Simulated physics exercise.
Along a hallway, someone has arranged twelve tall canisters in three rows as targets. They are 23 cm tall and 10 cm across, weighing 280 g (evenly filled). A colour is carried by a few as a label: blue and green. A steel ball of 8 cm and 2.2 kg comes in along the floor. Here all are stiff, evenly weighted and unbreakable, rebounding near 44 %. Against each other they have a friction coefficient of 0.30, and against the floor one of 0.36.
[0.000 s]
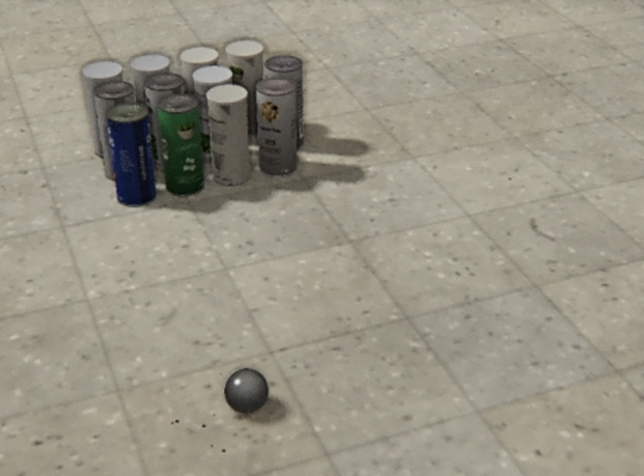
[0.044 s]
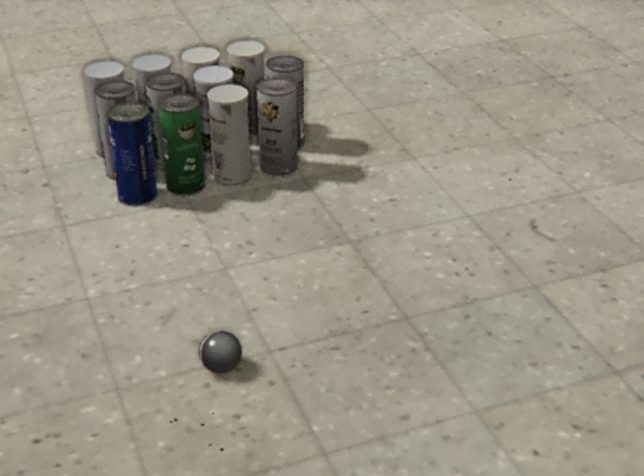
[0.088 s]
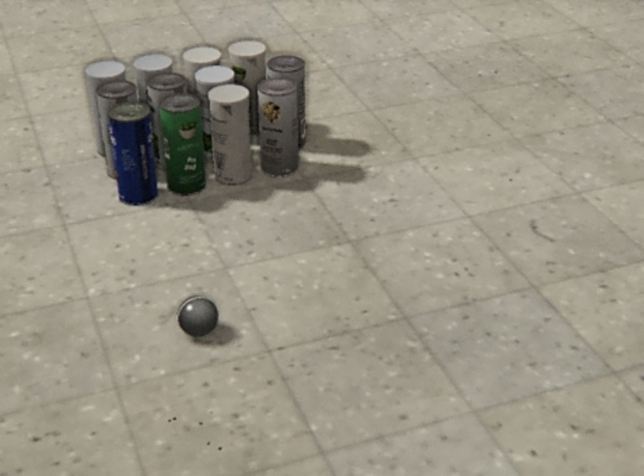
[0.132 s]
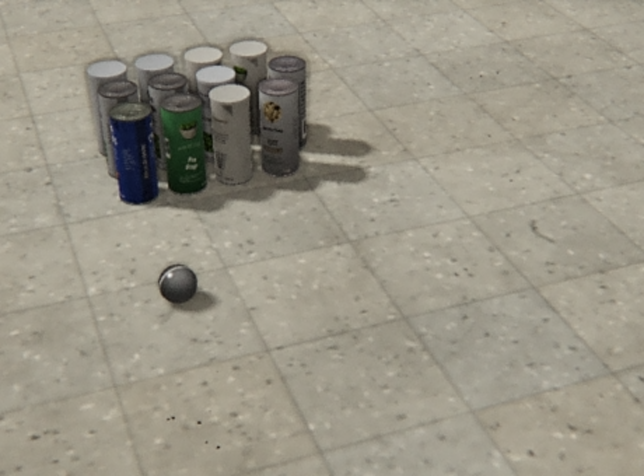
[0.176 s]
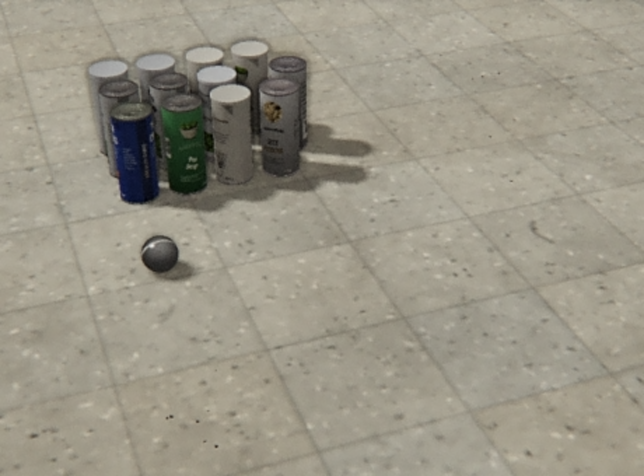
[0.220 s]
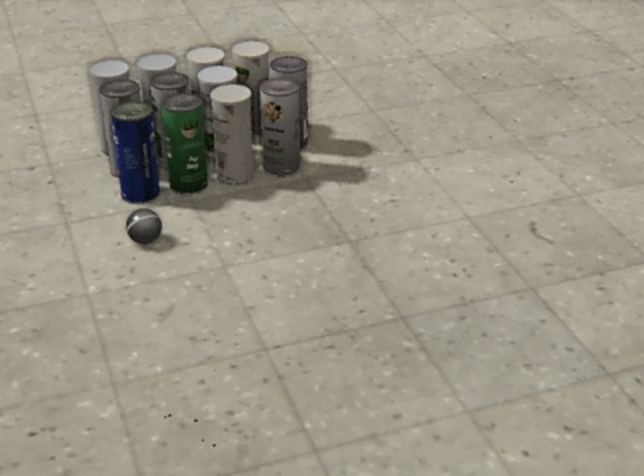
The footage shows a dark, shiny ball rolling across a pale tiled floor, moving away from the camera and leftward, drawing closer to a cluster of upright canisters, including a blue one and a green one, which remain still.
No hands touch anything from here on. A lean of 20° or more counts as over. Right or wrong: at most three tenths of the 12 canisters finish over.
Right.
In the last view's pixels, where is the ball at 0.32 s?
About (110, 175).
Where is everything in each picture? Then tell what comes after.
In the first picture (we follow the side turned to the camera; the camera moves round a little), ball (246, 391) 81 cm before the front row; green canister (188, 154); blue canister (128, 164); no piece has moved.
The second picture shows ball (220, 352) 69 cm before the front row; green canister (189, 153).
The third picture shows ball (198, 316) 57 cm before the front row; green canister (190, 153).
The fourth picture shows ball (178, 284) 46 cm before the front row; green canister (191, 153).
The fifth picture shows ball (160, 254) 34 cm before the front row; green canister (191, 153).
The sixth picture shows ball (144, 227) 22 cm before the front row; green canister (192, 152); blue canister (132, 162); no piece has moved.
Around 0.32 s, ball still moving; none of the 12 canisters over, 3 disturbed; blue canister tipped 11°; green canister tipped 3°.
Around 0.46 s, ball still moving; none of the 12 canisters over, 5 disturbed; blue canister tipped 11°; green canister tipped 3°.
Around 0.92 s, ball still moving; 1 of the 12 canisters over; blue canister tipped 11°; green canister displaced 21 mm.
Finally (1.8 s), ball rolling away; 1 of the 12 canisters over; blue canister displaced 11 cm; green canister displaced 21 mm. That is 8 per cent. Seen by the last camera, middles, blue canister near (139, 131), green canister near (194, 144).
